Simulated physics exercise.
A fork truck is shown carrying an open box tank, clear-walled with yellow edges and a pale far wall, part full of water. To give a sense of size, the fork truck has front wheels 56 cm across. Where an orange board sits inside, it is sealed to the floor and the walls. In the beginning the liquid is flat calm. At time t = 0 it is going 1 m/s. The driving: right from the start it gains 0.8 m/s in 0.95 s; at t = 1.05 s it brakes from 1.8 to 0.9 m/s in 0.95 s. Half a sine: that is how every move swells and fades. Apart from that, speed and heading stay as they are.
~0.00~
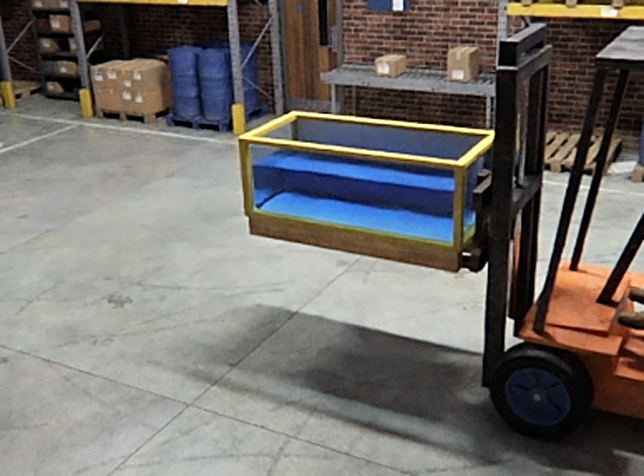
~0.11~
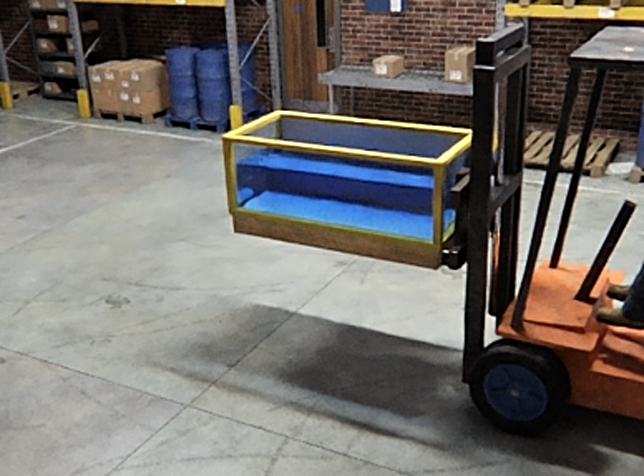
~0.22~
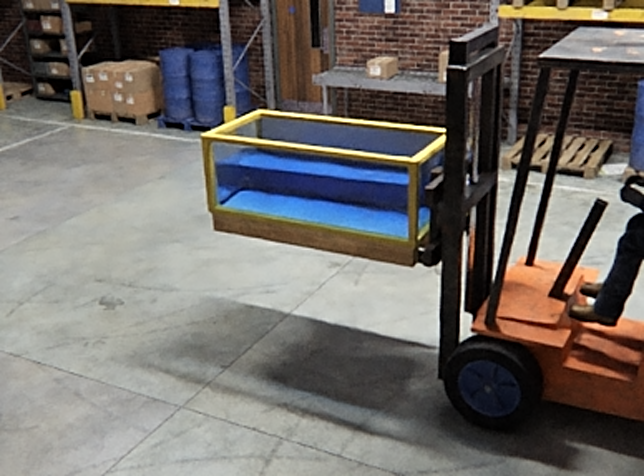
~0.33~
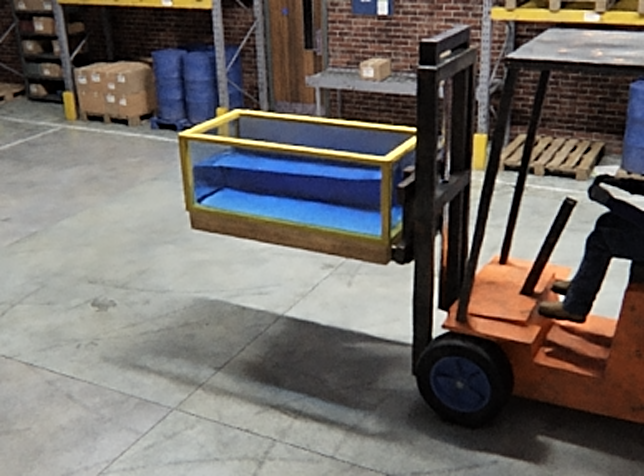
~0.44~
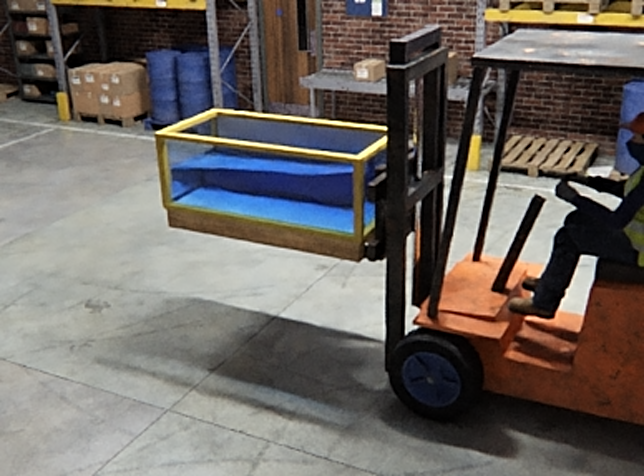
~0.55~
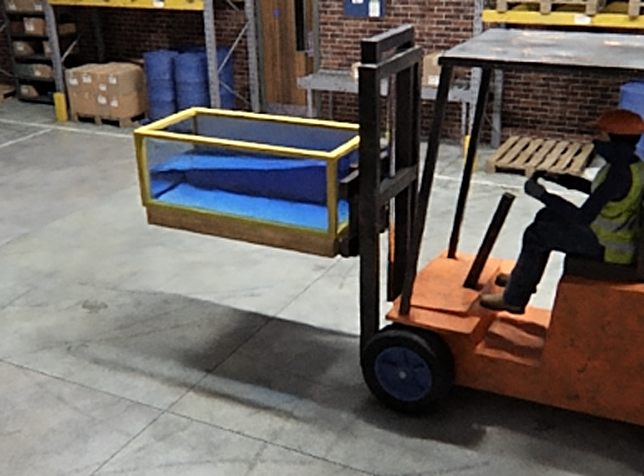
In the video, an orange forklift moves left across a warehouse floor, carrying a raised, yellow-edged clear tank of blue water. The water starts flat, then its surface gradually slopes up toward the forklift as the seated driver comes into view.
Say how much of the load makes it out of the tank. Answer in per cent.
Some 8 per cent goes overboard.
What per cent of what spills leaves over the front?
Share: Near 50%.
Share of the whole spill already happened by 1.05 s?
Some 0 per cent by then.
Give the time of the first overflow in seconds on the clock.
Near 1.9 s.
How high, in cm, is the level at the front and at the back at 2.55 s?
Front level 26 cm, back level 54 cm.
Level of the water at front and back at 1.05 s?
The surface sits near 20 cm in front and near 42 cm at the rear.
After 1.05 s front 21 cm, middle 33 cm, back 41 cm above the floor; no loss so far.
After 1.75 s front 64 cm, middle 24 cm, back 15 cm above the floor; no loss so far.
After 2.55 s front 26 cm, middle 26 cm, back 54 cm above the floor; the loss stands at 3 per cent, over the front, a little elsewhere.
After 4.99 s the loss stands at 8 per cent, over the front and the back, a little elsewhere, 22 of 269 litres.
